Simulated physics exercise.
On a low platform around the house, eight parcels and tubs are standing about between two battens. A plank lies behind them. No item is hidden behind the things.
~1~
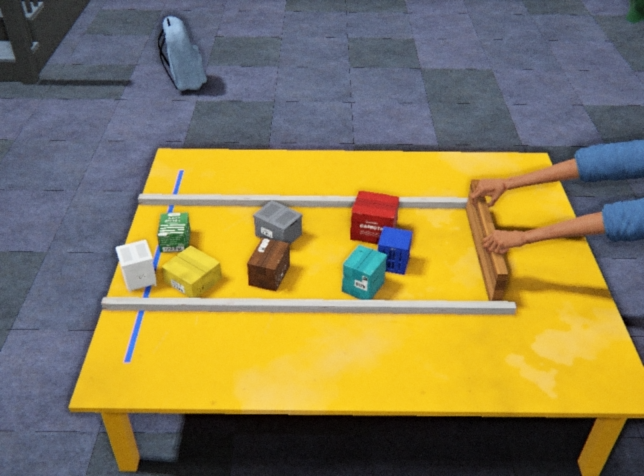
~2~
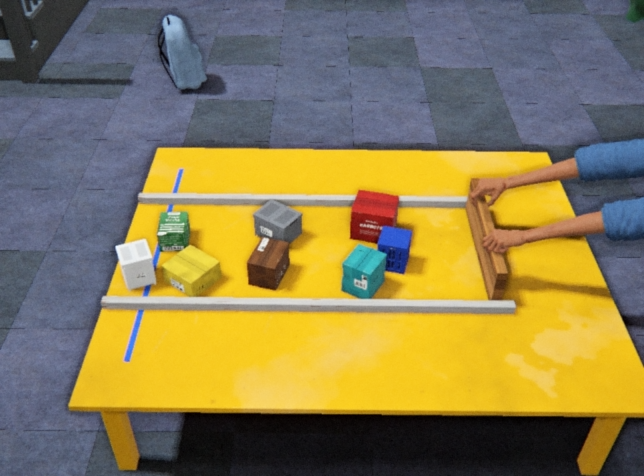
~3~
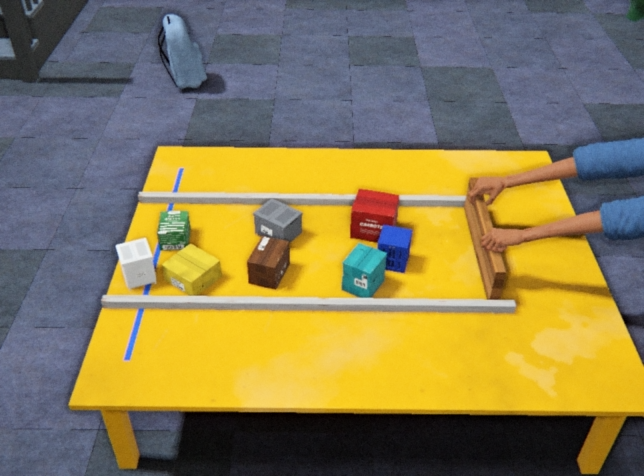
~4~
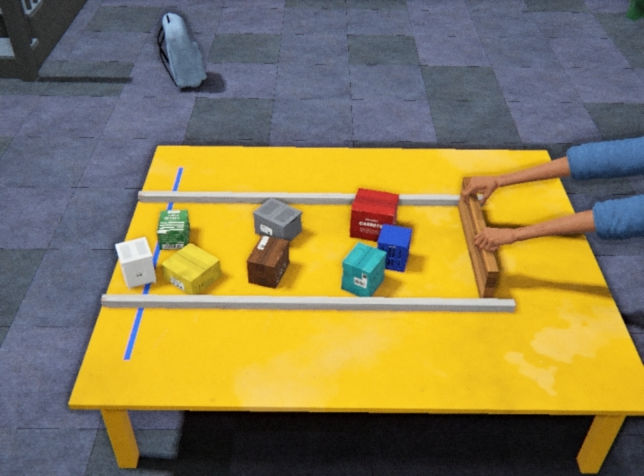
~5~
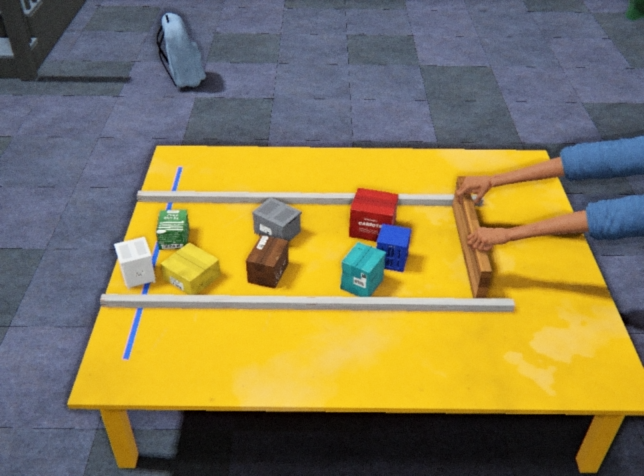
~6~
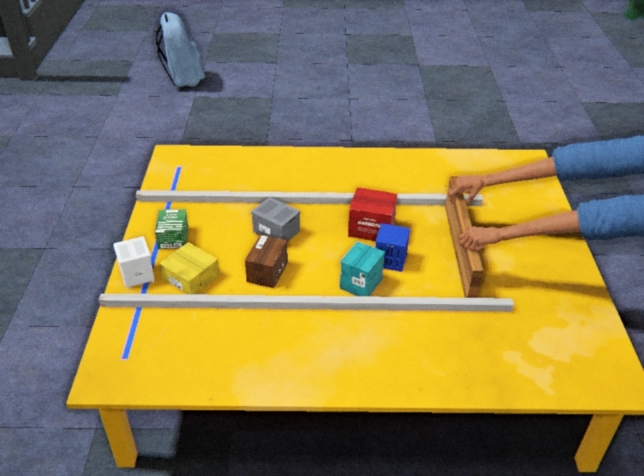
Two hands sliding a wooden plank slightly left between pale rails on a yellow table, eight colourful boxes ahead staying still.
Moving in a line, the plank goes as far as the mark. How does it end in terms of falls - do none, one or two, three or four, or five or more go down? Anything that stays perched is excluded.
In the end, five or more go down.
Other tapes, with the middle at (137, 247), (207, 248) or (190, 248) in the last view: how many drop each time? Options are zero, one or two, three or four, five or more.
In order: More than four; either one or two; either three or four.
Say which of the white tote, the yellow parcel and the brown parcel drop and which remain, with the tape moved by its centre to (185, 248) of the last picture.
Check: The white tote takes the fall; the yellow parcel takes the fall; the brown parcel remains in place.
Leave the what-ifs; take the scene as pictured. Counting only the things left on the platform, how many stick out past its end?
That'd be 1.
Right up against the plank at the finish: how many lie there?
The count comes out at 3.
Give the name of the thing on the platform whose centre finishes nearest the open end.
It is the red box.
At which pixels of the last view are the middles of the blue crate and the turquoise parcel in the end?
They end up close to (137, 246) and (127, 272).
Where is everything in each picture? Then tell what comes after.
In the first picture, white tote (137, 266); green box (174, 232); yellow parcel (192, 272); plank (485, 239); tape (159, 251).
In the second picture, green box (174, 231); blue crate (394, 250).
In the third picture, yellow parcel (192, 270); red box (375, 216).
In the fourth picture, white tote (137, 264); turquoise parcel (364, 271).
In the fifth picture, green box (173, 229); brown parcel (268, 262).
In the sixth picture, white tote (135, 263); green box (172, 229); yellow parcel (190, 269); plank (462, 235); tape (156, 247).
Early on, none off yet; white tote at rest near (135, 263); green box at rest near (172, 229); yellow parcel at rest near (190, 269).
A while later, none off yet; white tote travelled a little near (122, 264); green box travelled a little near (155, 231); yellow parcel travelled a little near (166, 272).
Finally, the number that fall off is five or more; lost, grey tote, brown parcel, yellow parcel, green box and white tote.
